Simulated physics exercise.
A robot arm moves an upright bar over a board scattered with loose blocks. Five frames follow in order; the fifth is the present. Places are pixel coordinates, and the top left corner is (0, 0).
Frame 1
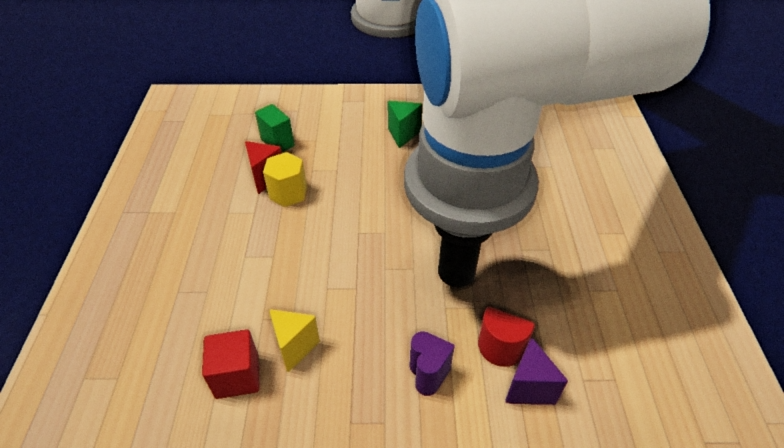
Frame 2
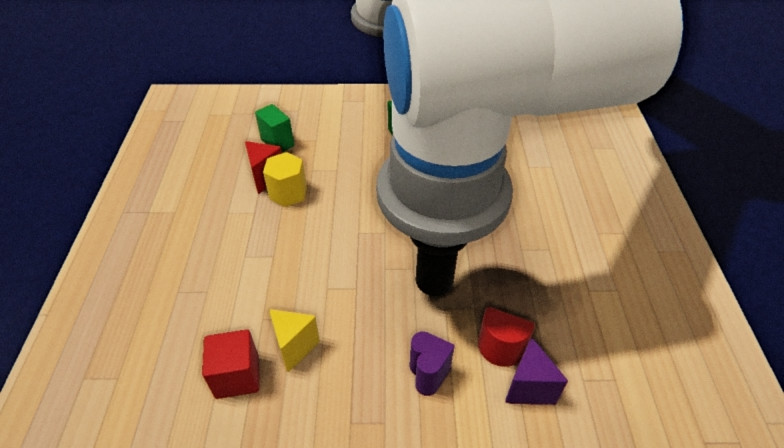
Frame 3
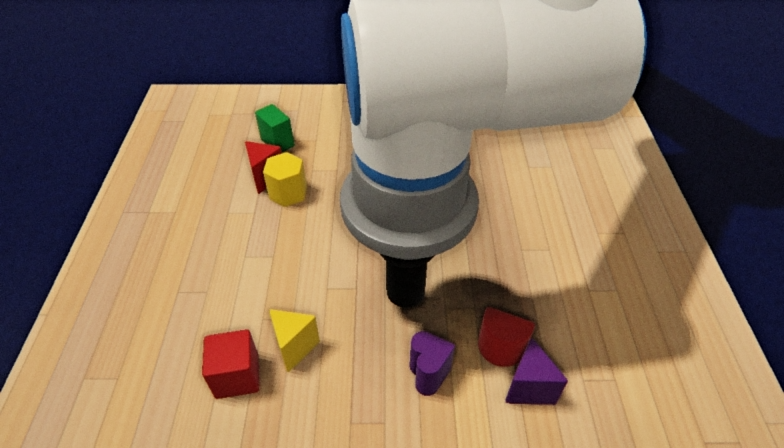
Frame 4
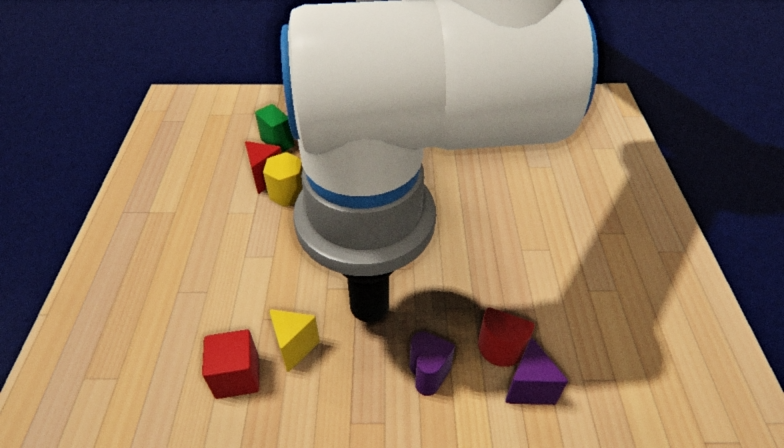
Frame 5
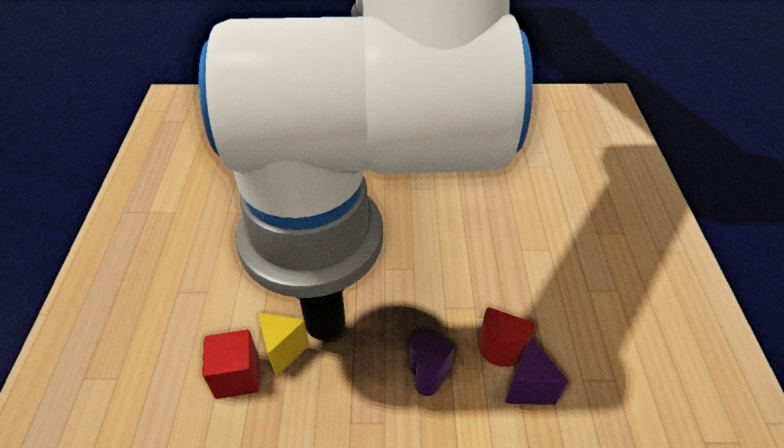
A robot arm sweeps its black bar left and nudges the yellow triangular block.
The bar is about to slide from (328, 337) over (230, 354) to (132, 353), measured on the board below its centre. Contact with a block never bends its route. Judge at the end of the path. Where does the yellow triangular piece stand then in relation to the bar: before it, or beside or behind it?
Slid off.
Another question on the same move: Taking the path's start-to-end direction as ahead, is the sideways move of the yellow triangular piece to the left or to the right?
The left.
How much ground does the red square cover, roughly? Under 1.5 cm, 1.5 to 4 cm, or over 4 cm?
Final distance: More than 4 cm.
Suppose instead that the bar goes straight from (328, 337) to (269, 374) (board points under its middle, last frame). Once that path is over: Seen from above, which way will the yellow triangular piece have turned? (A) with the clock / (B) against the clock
I choose A.
What follows on the original path. One third of the way, bar at (257, 337); red square at (171, 375), turned 20° anticlockwise; yellow triangular piece at (206, 347).
Two thirds of the way, bar at (190, 342); red square at (130, 403), turned 60° anticlockwise; yellow triangular piece at (144, 364), turned 50° anticlockwise.
At the end, bar at (123, 340); red square at (126, 407), turned 75° anticlockwise; yellow triangular piece at (115, 363), turned 125° anticlockwise; purple heart still.
